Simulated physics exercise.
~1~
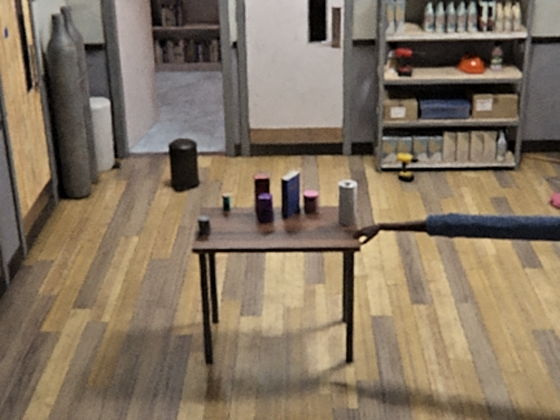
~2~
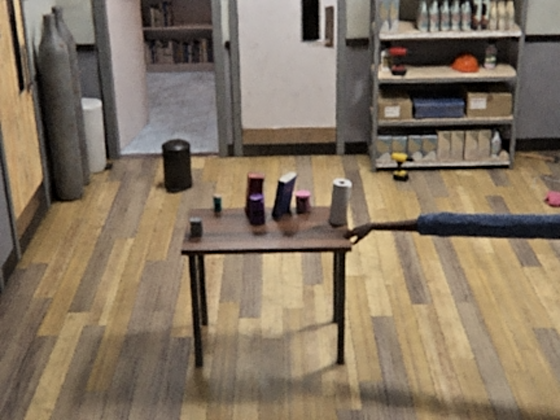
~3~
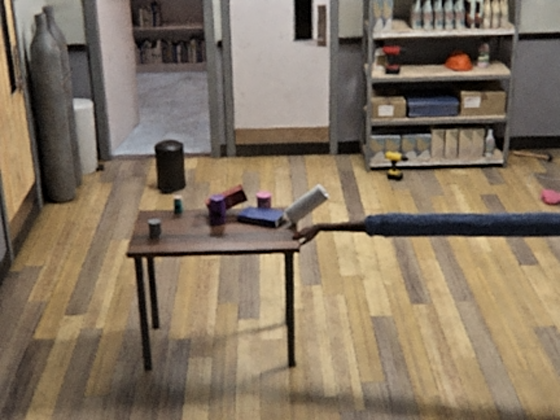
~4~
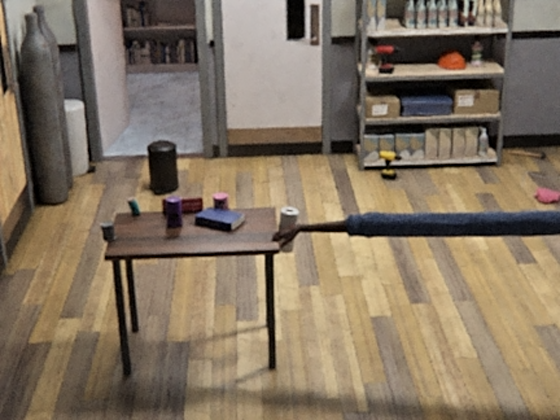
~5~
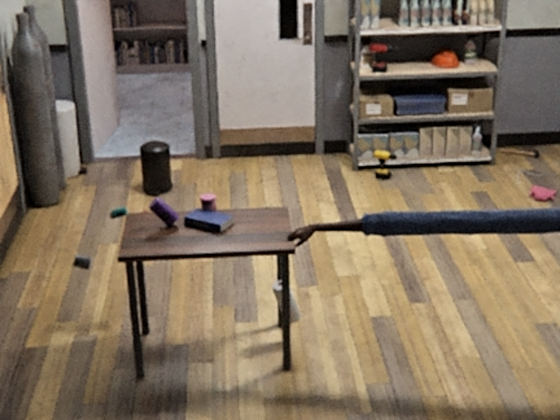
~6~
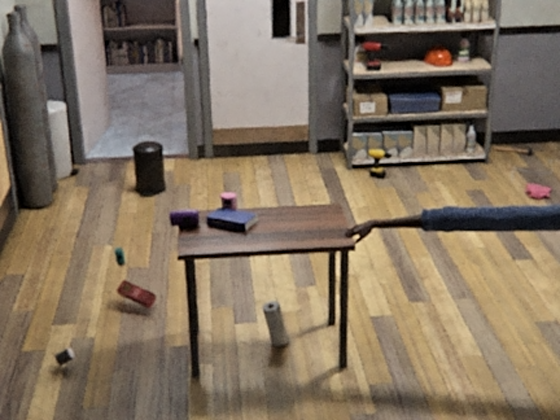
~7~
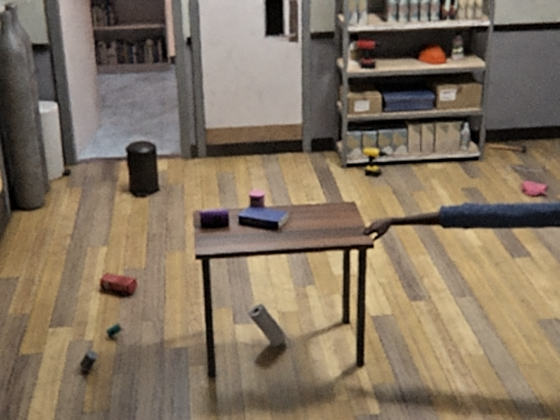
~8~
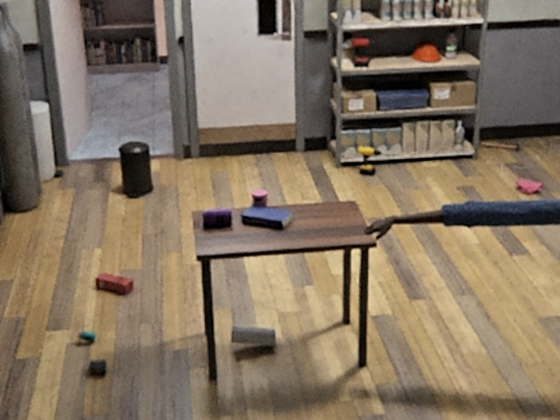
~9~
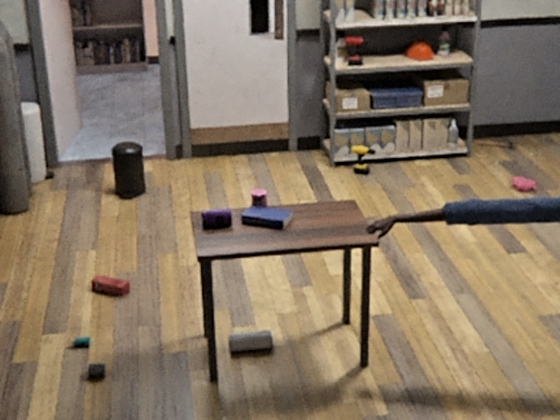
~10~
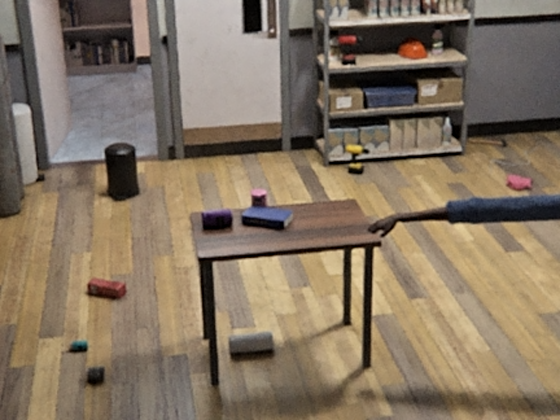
In the video, a hand shoves a small table left, then pulls it back right, toppling a blue book and purple jar on top. A white roll, grey tin, red carton and turquoise shaker fall and end on the floor, while a pink tin stays standing.
